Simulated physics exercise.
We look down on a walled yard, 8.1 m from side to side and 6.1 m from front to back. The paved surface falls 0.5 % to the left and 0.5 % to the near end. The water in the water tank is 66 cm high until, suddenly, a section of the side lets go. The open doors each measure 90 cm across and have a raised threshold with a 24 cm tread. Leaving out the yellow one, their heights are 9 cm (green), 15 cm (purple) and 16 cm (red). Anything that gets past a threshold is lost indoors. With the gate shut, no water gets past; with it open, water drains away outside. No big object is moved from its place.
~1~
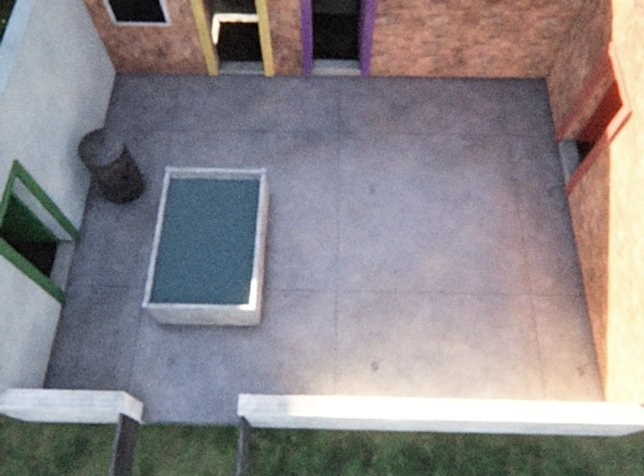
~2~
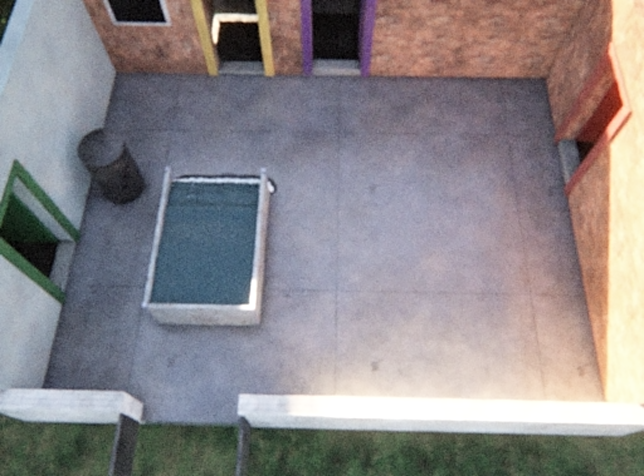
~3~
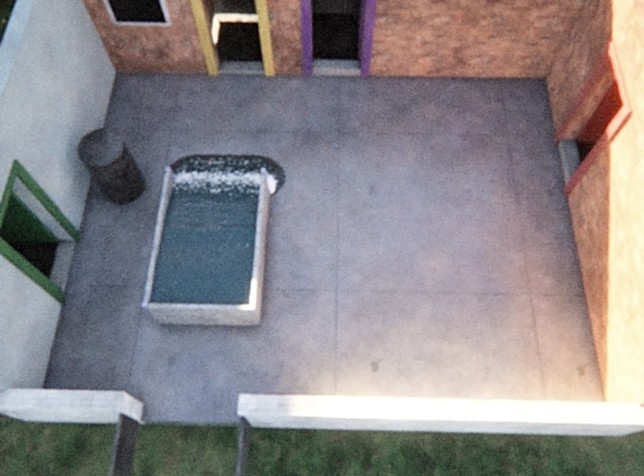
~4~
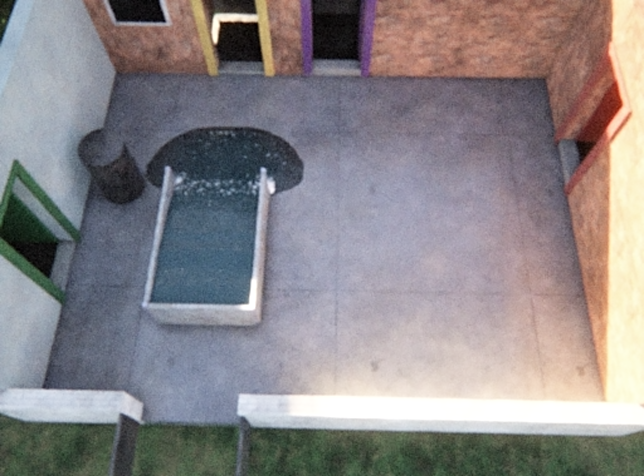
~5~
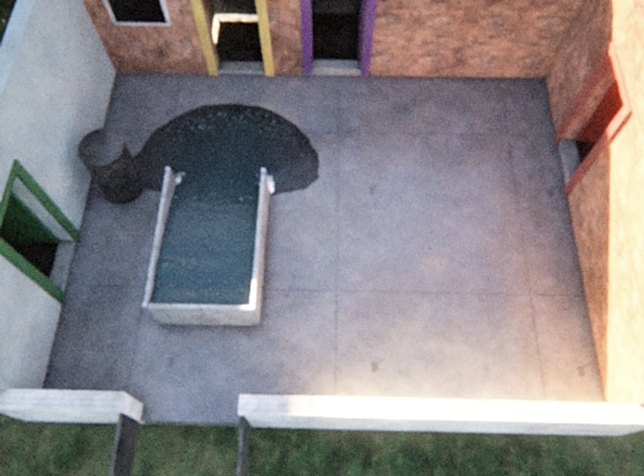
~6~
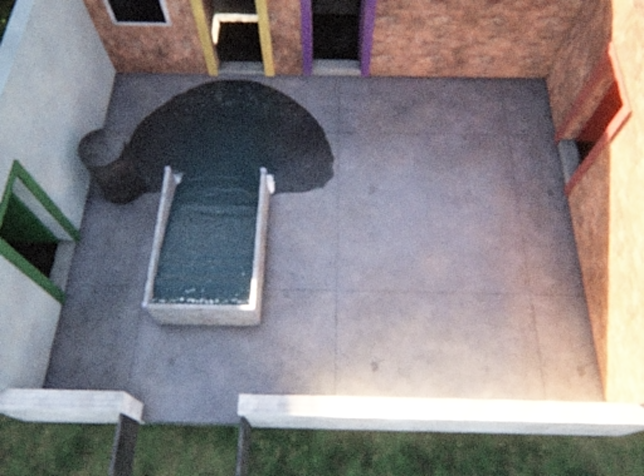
In a walled yard with colored doorways, the far side of a raised water tank gave way, and water poured out and spread in a wide, dark fan across the paving, reaching around the barrel.
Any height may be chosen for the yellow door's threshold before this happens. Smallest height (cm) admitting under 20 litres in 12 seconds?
Roughly 28 cm.
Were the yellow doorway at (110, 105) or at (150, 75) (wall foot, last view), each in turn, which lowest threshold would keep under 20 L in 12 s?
22 and 23 cm.
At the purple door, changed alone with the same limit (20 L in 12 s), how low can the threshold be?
At the purple door it takes roughly 12.0 centimetres.
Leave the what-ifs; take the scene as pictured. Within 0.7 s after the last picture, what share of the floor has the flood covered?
I'd say near 20 percent is wet.
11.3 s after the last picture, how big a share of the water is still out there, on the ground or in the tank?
Roughly 80 percent of the water remains.
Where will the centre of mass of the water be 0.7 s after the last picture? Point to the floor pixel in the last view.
The water is centred near (219, 204).
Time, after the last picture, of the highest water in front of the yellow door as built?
Peak time: Around 1.6 s.
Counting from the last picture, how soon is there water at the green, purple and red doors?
Door green 3.0 s / door purple 0.5 s / door red 3.2 s.
Then, 0.7 s after the last picture water covers 20 % of the floor, deepest (28 cm) near (206, 187); 19 cm at the yellow door, 71 litres in over its 7 cm threshold.
Then, 2.3 s after the last picture water covers 30 % of the floor, deepest (26 cm) near (115, 78); 23 cm at the yellow door, 300 litres in over its 7 cm threshold.
Then, 11.3 s after the last picture water covers 90 % of the floor, deepest (8 cm) near (558, 413); 3 cm at the yellow door, 401 litres in over its 7 cm threshold.
At the yellow door as built, the water peaked near 29 cm, 1.5 s after the last picture.
Run again over the same 12 s with other heights there, 61 litres in over 23 cm, 6 litres over 31 cm. The limit of 20 litres is kept from about 28 cm up.
